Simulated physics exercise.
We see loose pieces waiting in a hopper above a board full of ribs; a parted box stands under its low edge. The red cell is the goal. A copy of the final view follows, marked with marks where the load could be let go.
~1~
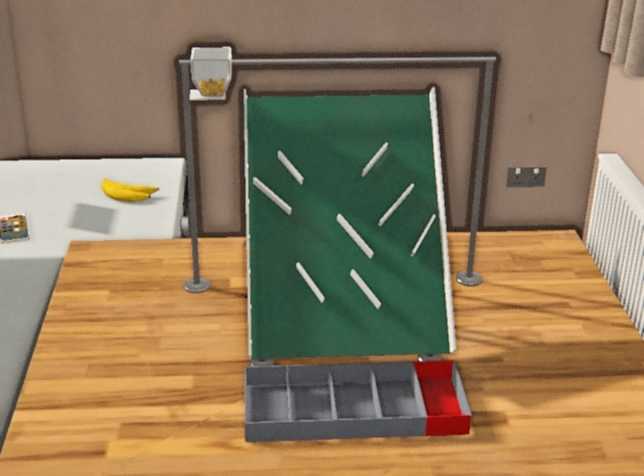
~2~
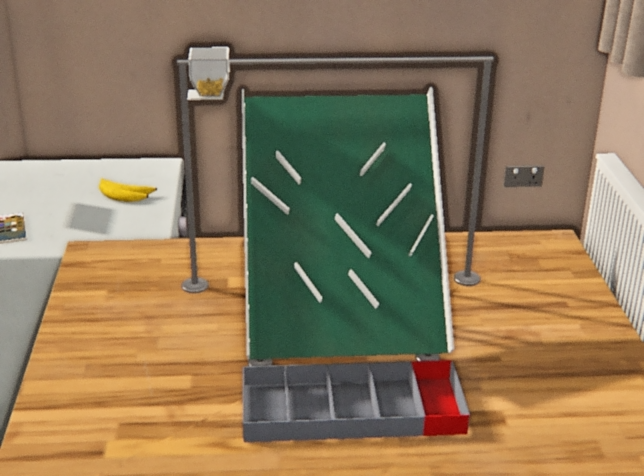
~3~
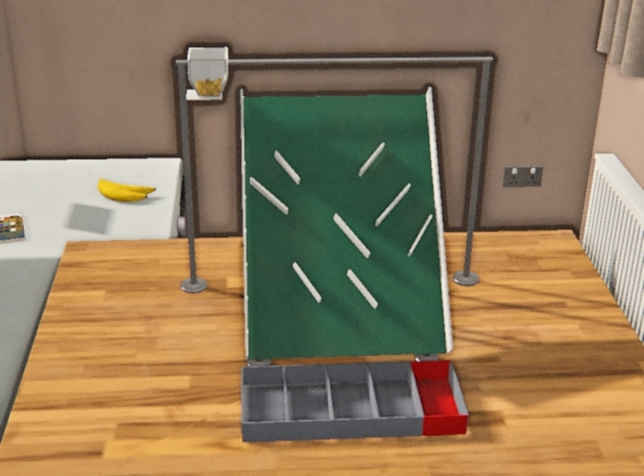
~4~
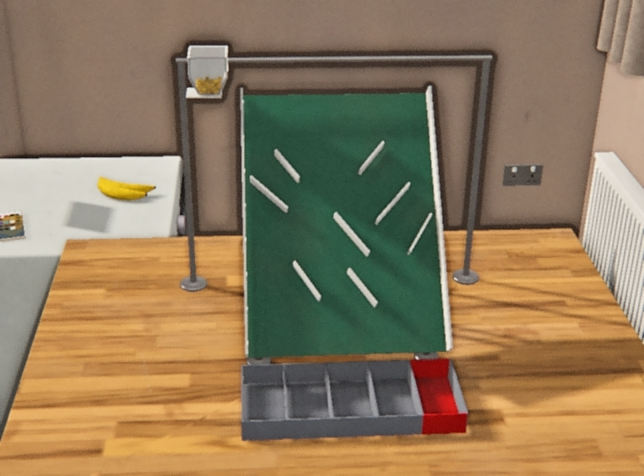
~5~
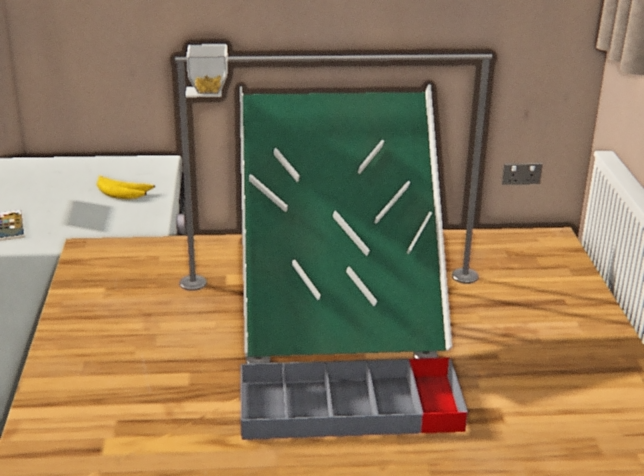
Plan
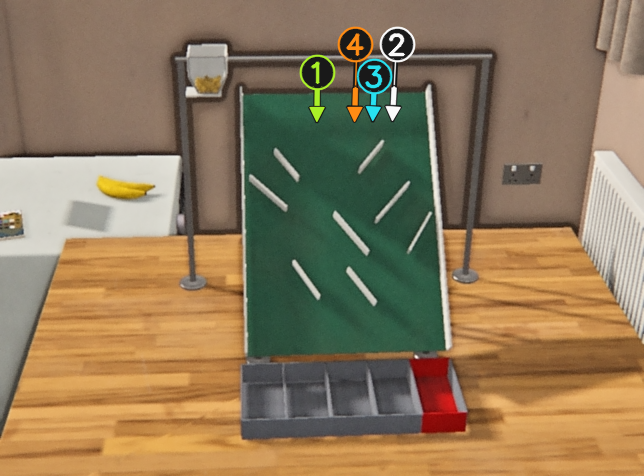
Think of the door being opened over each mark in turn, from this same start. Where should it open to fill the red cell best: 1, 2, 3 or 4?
4.
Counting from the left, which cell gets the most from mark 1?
The third.
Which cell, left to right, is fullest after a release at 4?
The fifth.
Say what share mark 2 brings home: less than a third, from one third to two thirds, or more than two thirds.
Mark 2 gives less than a third.
On the marked copy, mark 1 meets the board at (316, 116); mark 2 meets the board at (392, 115); mark 3 meets the board at (372, 115); mark 4 meets the board at (354, 116).
With 1, roughly a quarter in the red cell, roughly two thirds in other cells, about a tenth outside the box.
With 2, roughly a quarter in the red cell, roughly two thirds in other cells, about a tenth outside the box.
With 3, roughly a third in the red cell, roughly two thirds in other cells.
With 4, roughly half in the red cell, roughly half in other cells.
